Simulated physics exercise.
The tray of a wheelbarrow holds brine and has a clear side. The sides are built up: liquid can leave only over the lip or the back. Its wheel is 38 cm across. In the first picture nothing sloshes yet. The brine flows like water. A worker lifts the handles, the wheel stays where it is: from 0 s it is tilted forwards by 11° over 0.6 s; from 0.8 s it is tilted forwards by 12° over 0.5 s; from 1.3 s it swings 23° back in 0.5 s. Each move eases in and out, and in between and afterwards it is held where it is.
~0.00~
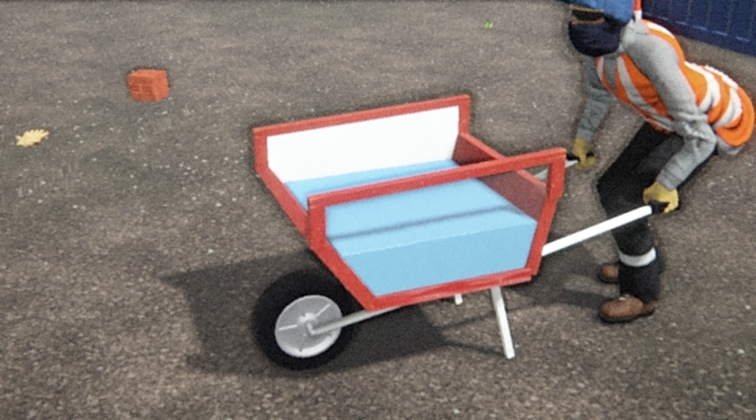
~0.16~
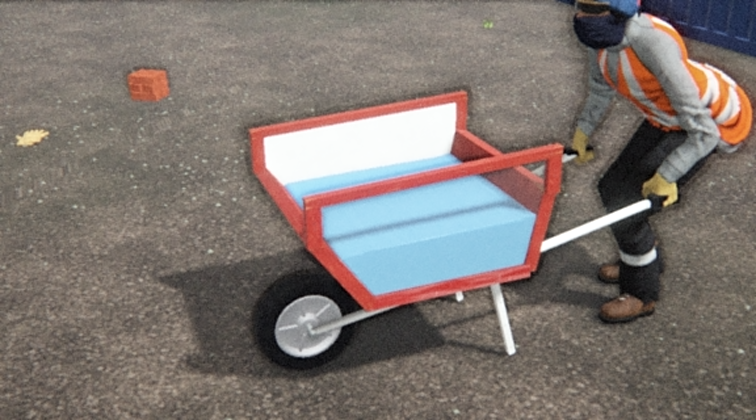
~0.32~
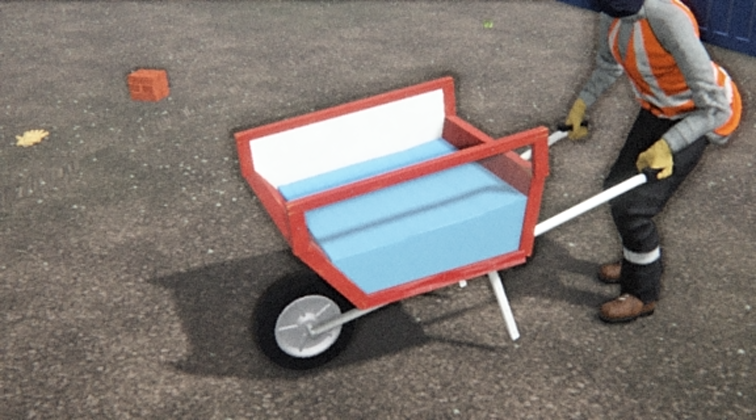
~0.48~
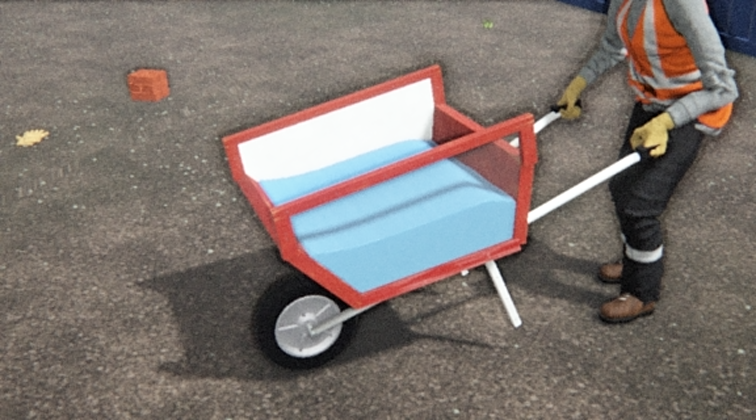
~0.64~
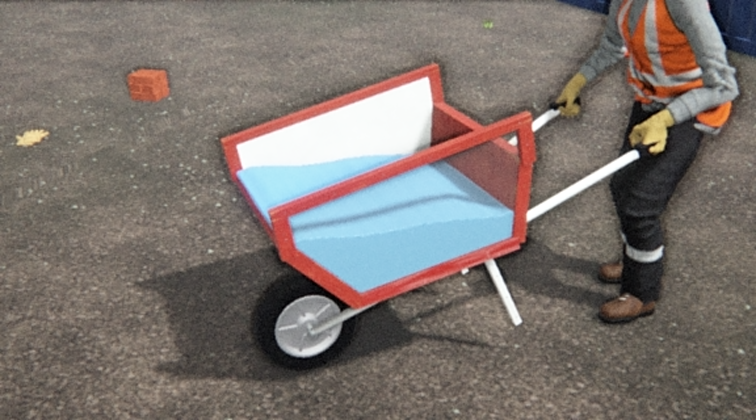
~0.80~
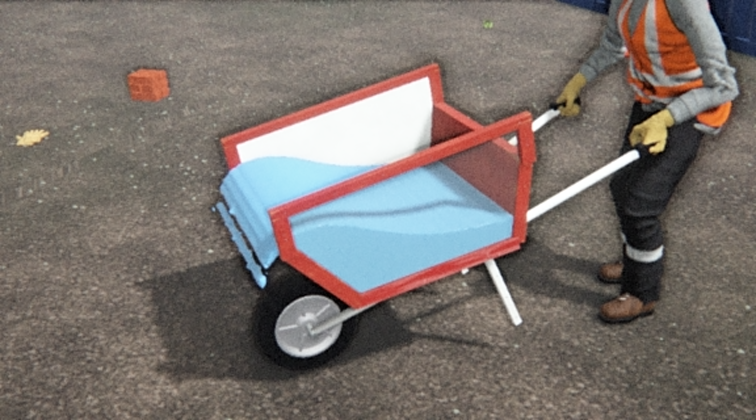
On dark ground, a worker lifts a wheelbarrow's handles and blue liquid surges left over its lip.
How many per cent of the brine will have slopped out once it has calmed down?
Some 44 per cent goes overboard.
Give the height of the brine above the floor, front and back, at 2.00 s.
About 10 cm in front and 12 cm behind.
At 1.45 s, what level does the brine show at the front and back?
About 20 cm in front and 4 cm behind.
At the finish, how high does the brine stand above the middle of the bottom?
Roughly 12 cm.
By 1.45 s the barrow is at 20° forwards, the surface stands 21 cm on the front, 3 cm on the back; the loss stands at 17 per cent, over the front.
By 2.00 s the surface stands 9 cm on the front, 13 cm on the back; the loss stands at 37 per cent, over the front.
By 2.60 s the surface stands 10 cm on the front, 12 cm on the back; the loss stands at 37 per cent, over the front.
By 4.68 s the loss stands at 44 per cent, over the front, 32 of 73 litres.
